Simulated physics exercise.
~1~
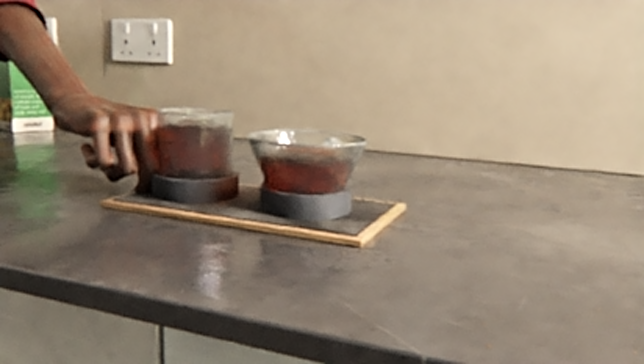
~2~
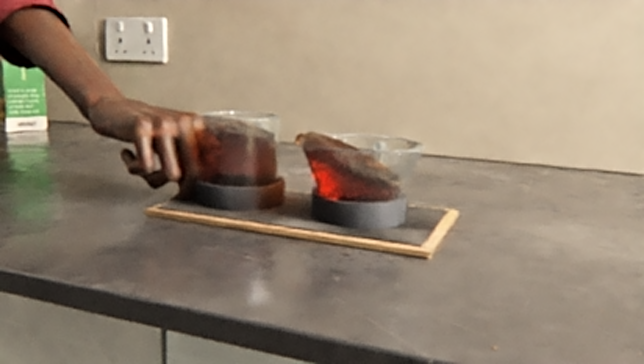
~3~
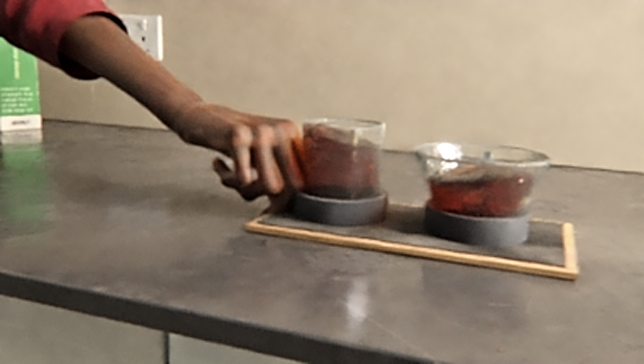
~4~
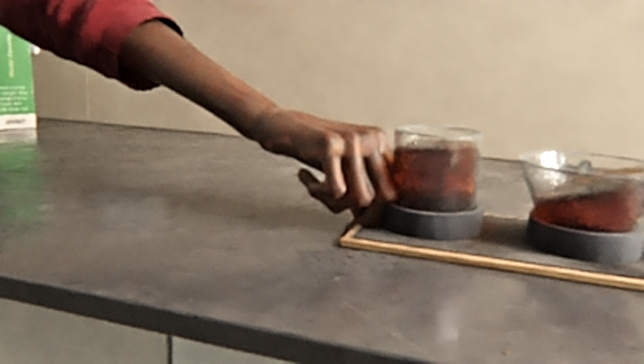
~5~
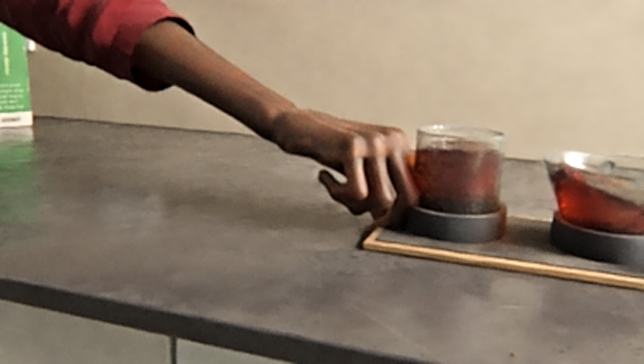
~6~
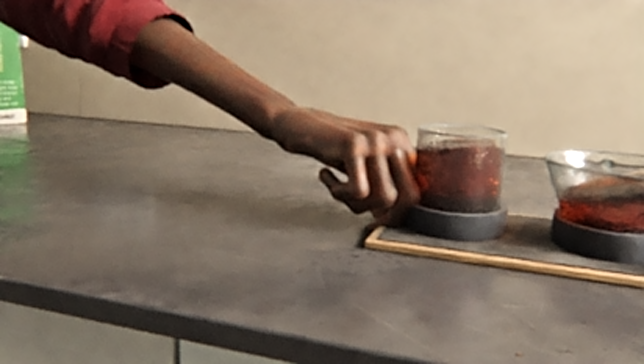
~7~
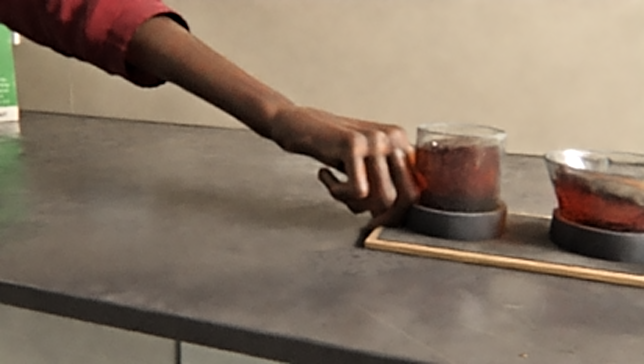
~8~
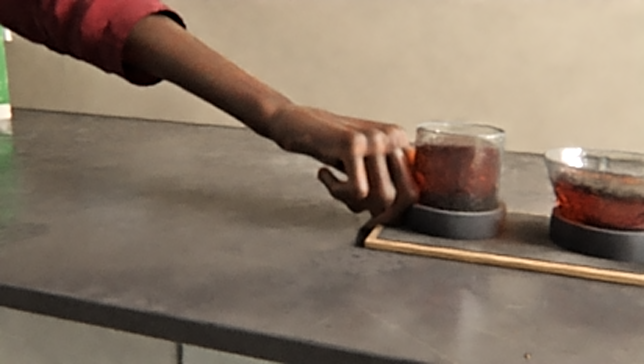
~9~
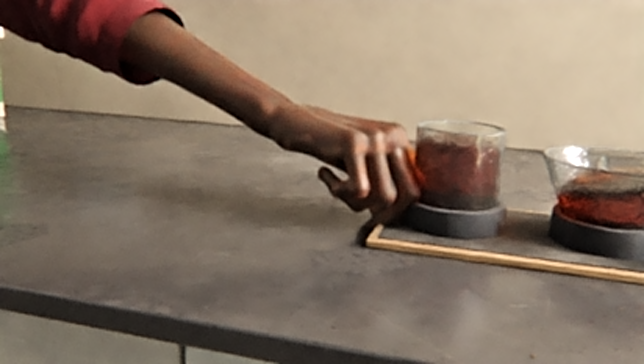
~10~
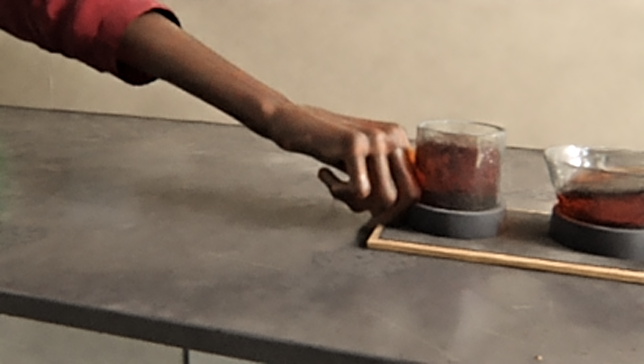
Hand sliding a tray with two glass cups of reddish tea rightward along a grey worktop, tea sloshing steeply before the tray stops.
